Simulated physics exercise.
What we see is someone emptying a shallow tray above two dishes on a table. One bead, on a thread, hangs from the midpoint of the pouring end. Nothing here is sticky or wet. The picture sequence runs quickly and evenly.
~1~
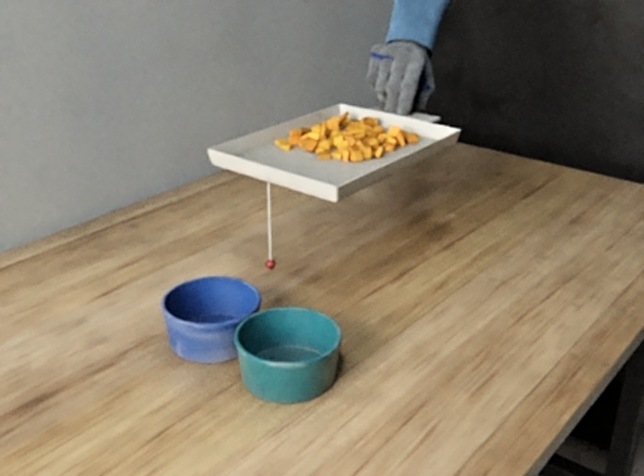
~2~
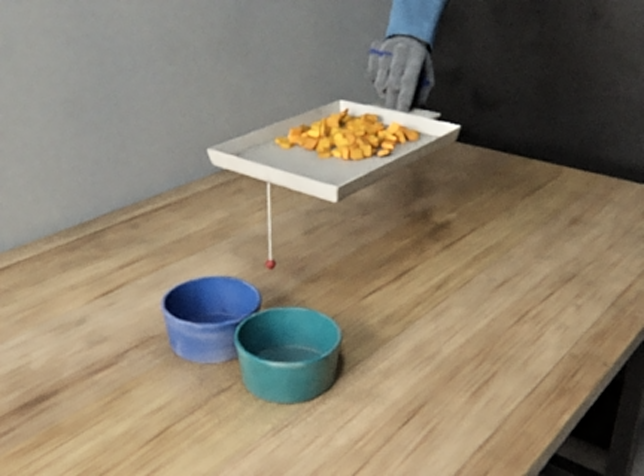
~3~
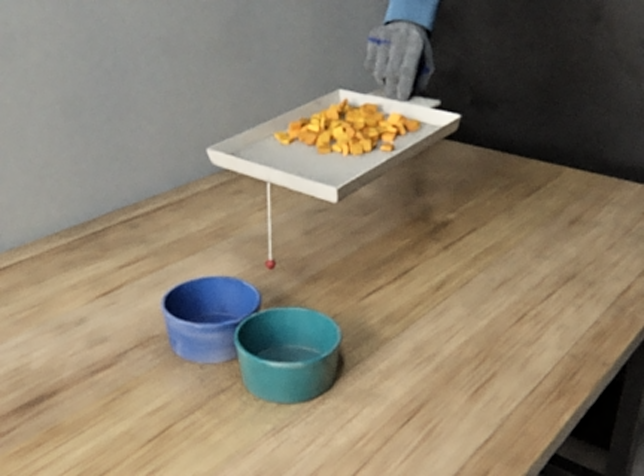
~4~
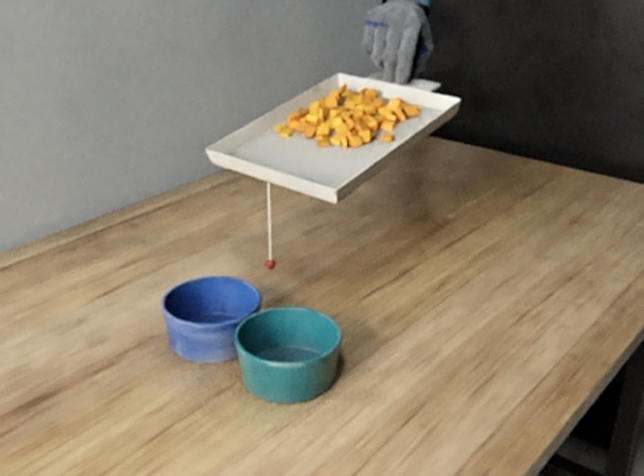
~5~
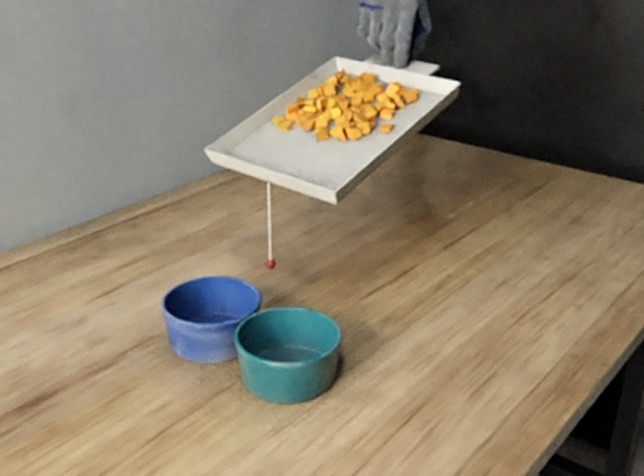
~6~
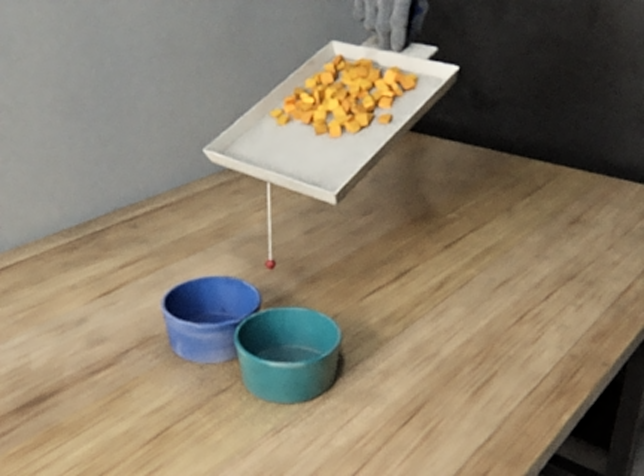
Gloved hand raising the back of a white tray of orange chunks, tilting it increasingly above blue and teal bowls.
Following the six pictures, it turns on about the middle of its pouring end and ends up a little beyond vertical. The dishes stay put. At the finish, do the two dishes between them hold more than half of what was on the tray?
Yes.
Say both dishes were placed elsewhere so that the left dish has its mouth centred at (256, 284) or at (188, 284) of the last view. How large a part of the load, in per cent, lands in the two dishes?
60 %, then 80 %.
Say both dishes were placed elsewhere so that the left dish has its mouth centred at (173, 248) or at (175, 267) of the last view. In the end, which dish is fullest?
First the right dish, then the right-hand dish.
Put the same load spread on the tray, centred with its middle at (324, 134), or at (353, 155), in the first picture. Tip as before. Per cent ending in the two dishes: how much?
Roughly 70 % and then 70 %.
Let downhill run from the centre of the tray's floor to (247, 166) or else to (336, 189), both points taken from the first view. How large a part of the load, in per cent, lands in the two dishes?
The first try gives close to 10 percent; the next gives 20 percent.
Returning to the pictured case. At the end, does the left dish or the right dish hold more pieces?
Fuller side: Left of the pair.
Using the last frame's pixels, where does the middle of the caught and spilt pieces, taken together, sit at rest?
Around (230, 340).
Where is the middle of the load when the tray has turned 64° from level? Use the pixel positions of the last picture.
The centre of the load shows up near (270, 168) in the last view.
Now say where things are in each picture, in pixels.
Corners of the pouring end at (212, 149) and (336, 185), level; middle of the load at (347, 138), small crackers; left dish at (177, 335); right dish at (254, 374); bead on its thread at (271, 264), in the first picture.
Corners of the pouring end at (212, 149) and (336, 185), level; middle of the load at (347, 136), in the second picture.
Corners of the pouring end at (212, 149) and (336, 186), tipped barely, level across its low end; middle of the load at (347, 128), in the third picture.
Corners of the pouring end at (211, 148) and (335, 187), tipped a little, level across its low end; middle of the load at (346, 116), in the fourth picture.
Corners of the pouring end at (209, 149) and (334, 189), tipped clearly, level across its low end; middle of the load at (345, 105), in the fifth picture.
Corners of the pouring end at (208, 149) and (333, 191), tipped clearly, level across its low end; middle of the load at (343, 94); left dish at (177, 335); right dish at (254, 374), in the sixth picture.
Soon, tray tipped steeply; most on the tray; a small part in the air.
A while on, tray tipped past a quarter turn; about half on the tray; about a quarter in the right dish; about a quarter in the left dish; a small part outside both; a stray few in the air.
Towards the end, tray tipped past a quarter turn; about a quarter in the right dish; about half in the left dish; about a quarter outside both.
Finally, tray tipped past a quarter turn; about a quarter in the right dish; about half in the left dish; about a quarter outside both.
